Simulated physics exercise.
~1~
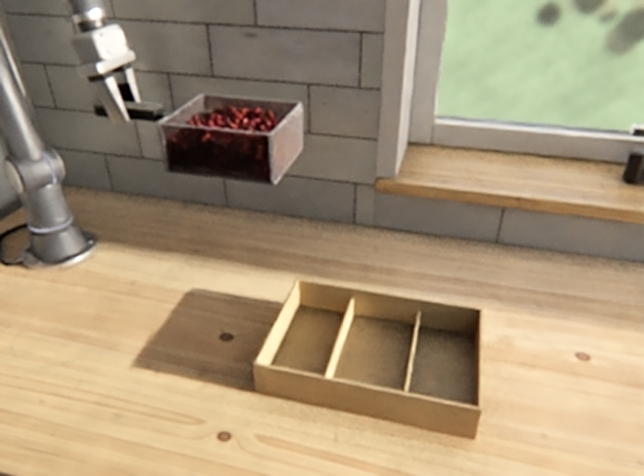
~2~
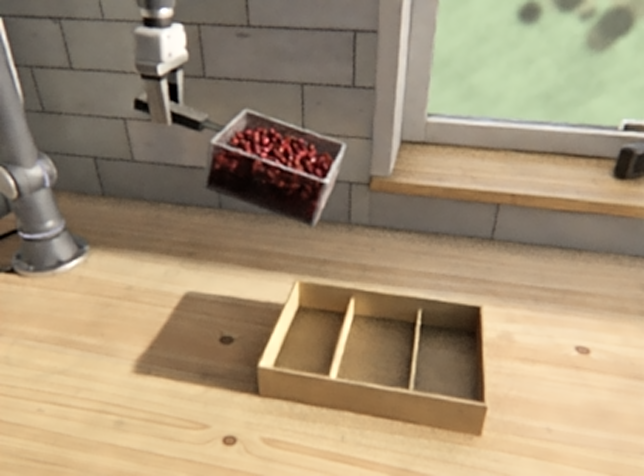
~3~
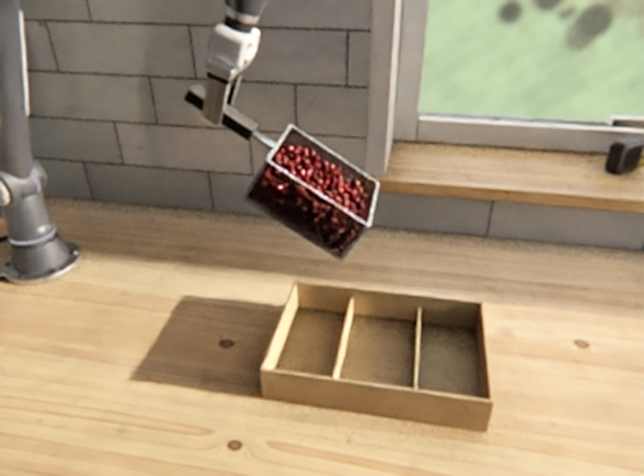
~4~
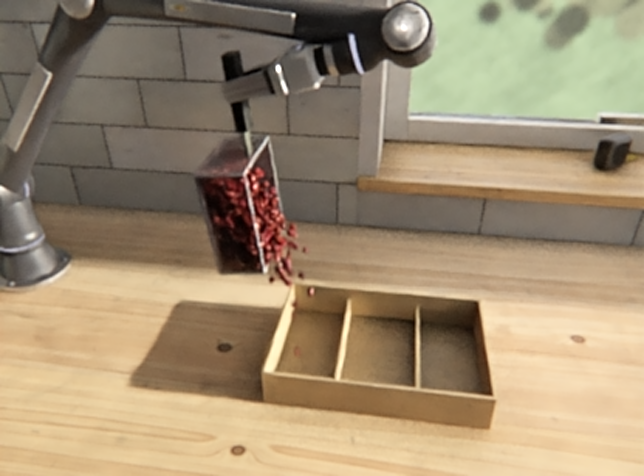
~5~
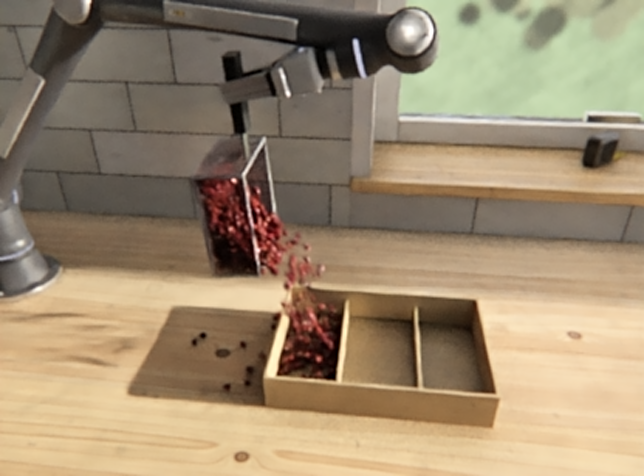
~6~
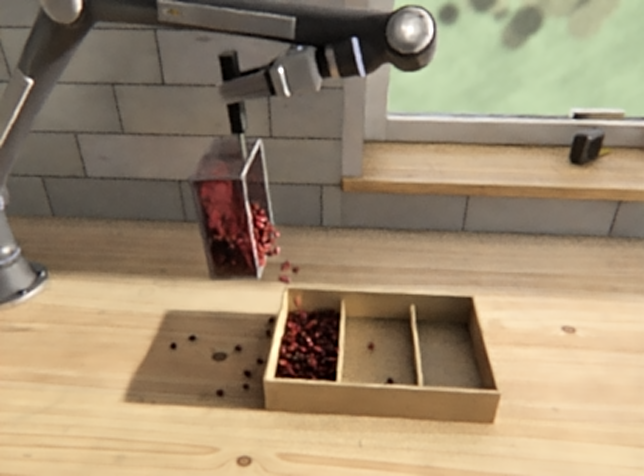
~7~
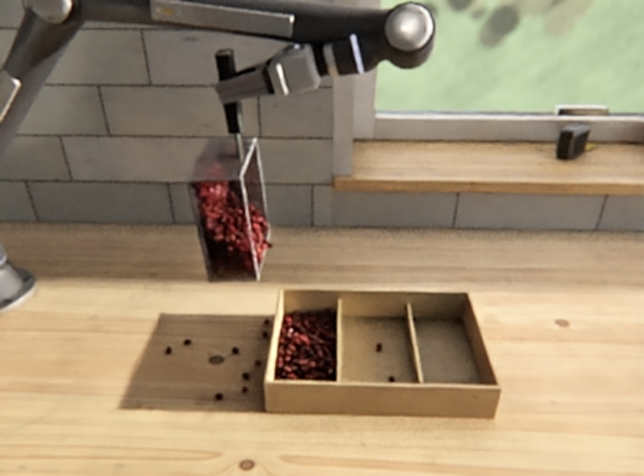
A robot arm tips a clear box, spilling some red beans mostly into the tray's left compartment.
